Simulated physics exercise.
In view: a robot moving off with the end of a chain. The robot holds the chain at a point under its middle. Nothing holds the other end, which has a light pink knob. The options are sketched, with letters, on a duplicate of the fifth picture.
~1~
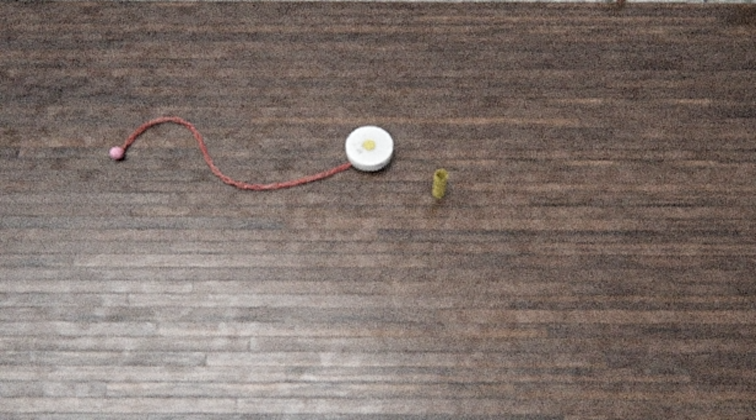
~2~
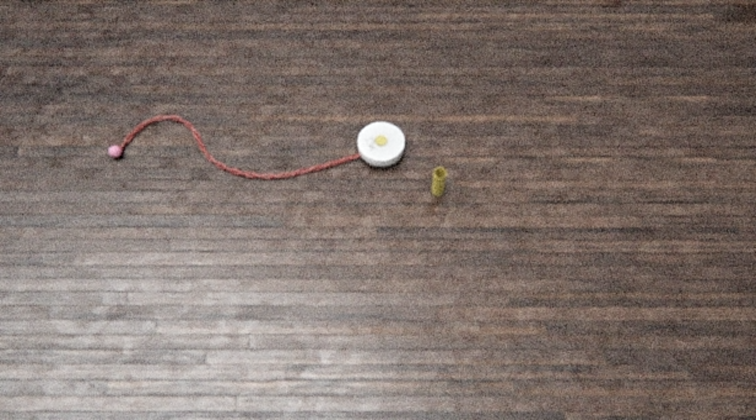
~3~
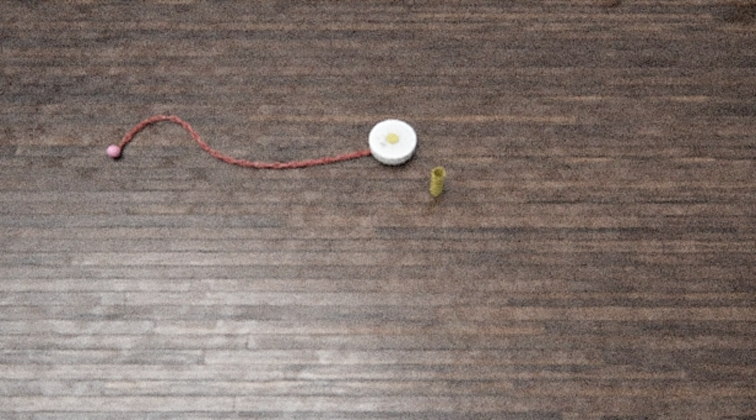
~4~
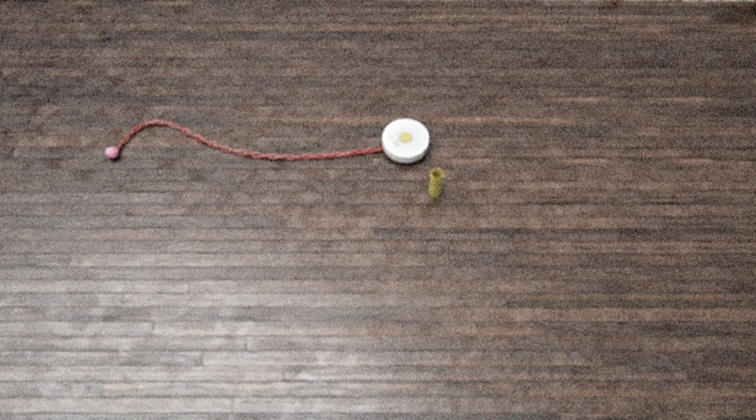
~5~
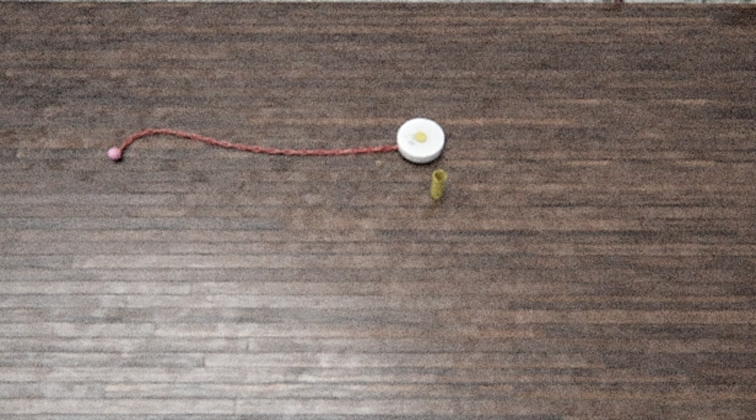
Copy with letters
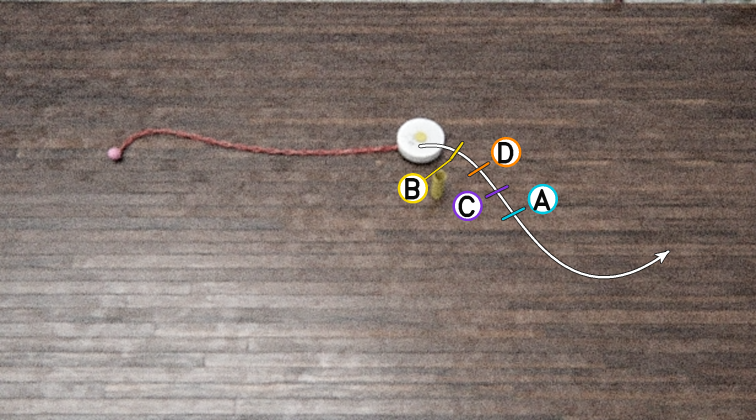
At first, a round white robot sits on a dark wooden floor, joined to a curvy reddish chain with a light pink knob at its far left end, near a small yellow post. The robot then moves steadily right, passing behind the post's left side, and the chain's bends flatten while the knob barely shifts.
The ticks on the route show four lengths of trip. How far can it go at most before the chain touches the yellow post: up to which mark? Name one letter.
A.
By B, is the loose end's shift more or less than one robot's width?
Less.
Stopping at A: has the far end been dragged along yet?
By then, yes.
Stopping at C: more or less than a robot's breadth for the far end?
By then, more.
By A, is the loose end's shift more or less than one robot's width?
More.
On the marked copy, A at (513, 214); B at (456, 151); C at (497, 192); D at (479, 169); the route from (420, 146) via (529, 234) to (668, 251).
Taking A. A third of the way, robot (462, 149), middle of the chain (299, 146), free end (140, 141).
Two thirds of the way, robot (493, 180), middle of the chain (331, 150), free end (174, 141).
When it is over, robot (515, 210), middle of the chain (356, 159), free end (200, 141); nothing has been touched.
As for the rest, B is safe but short; C is safe but short; D is safe but short.
